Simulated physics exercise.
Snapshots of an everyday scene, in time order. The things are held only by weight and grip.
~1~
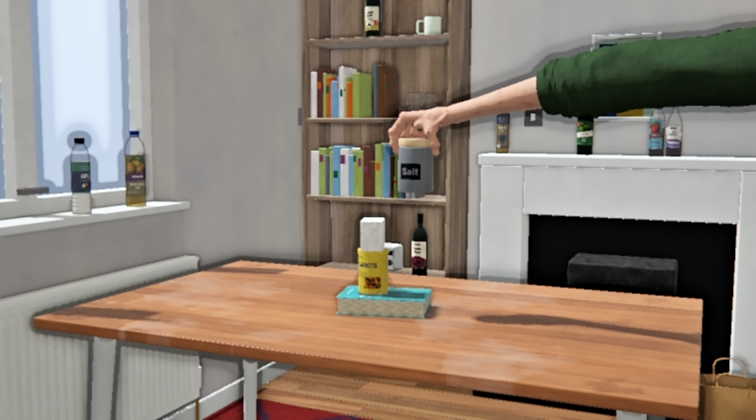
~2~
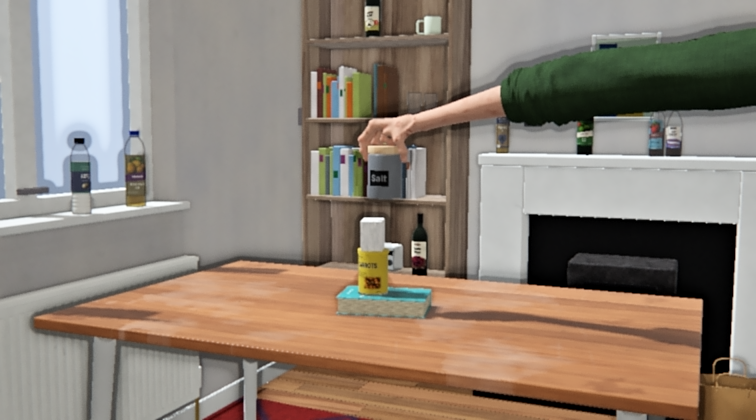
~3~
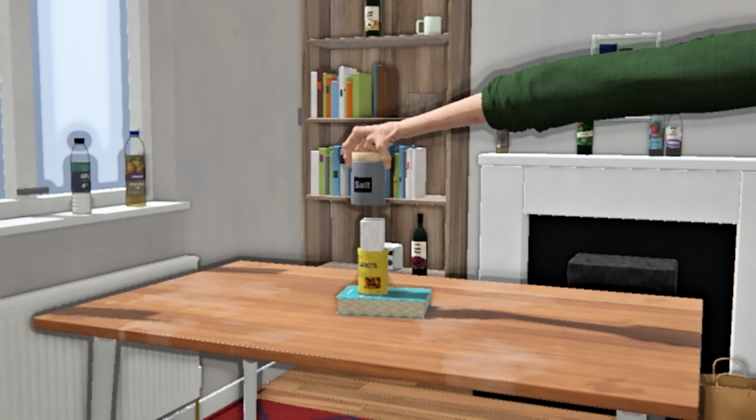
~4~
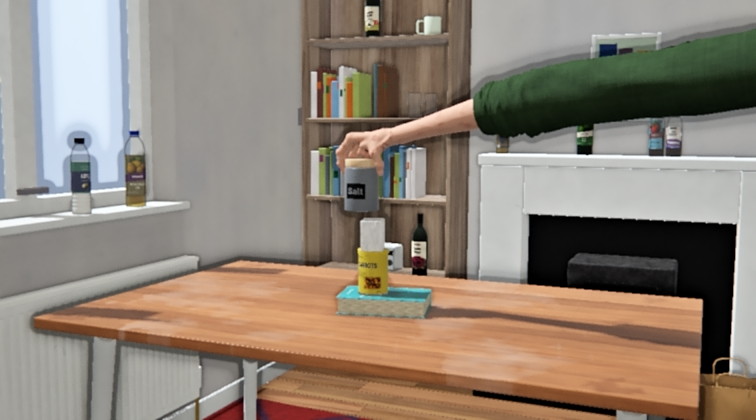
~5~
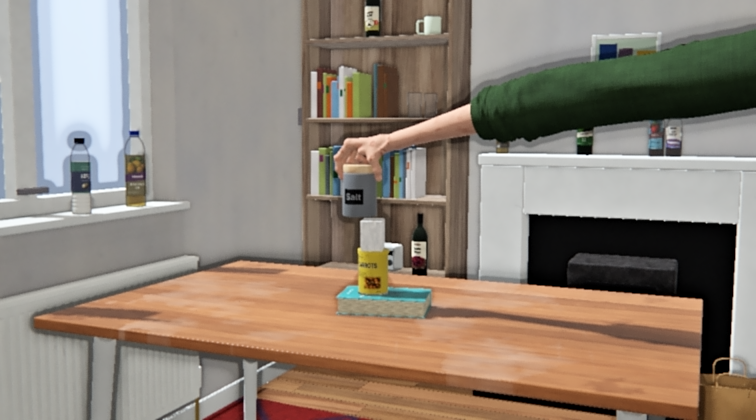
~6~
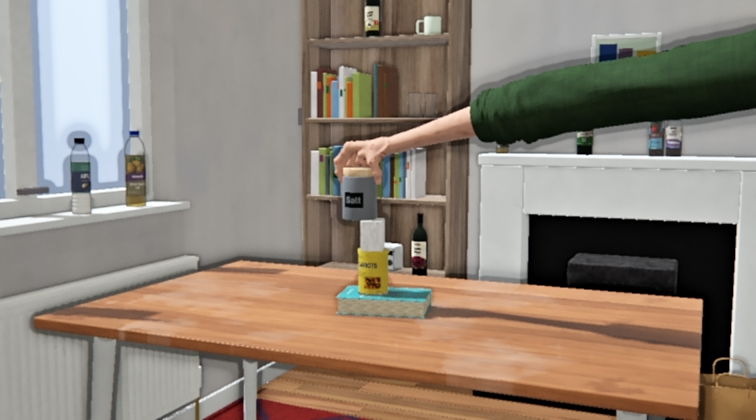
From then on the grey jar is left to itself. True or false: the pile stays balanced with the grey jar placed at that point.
False.
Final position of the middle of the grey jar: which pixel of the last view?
I'd say around (341, 274) in the last view.
Then, 0.50 s on from there, grey jar now fallen.
Then, 1.70 s on from there, things are still on the move.
In the end, fallen, grey jar; the other 3 unmoved. At the end, from the last picture's camera, grey jar near (341, 274). The pile gives way.
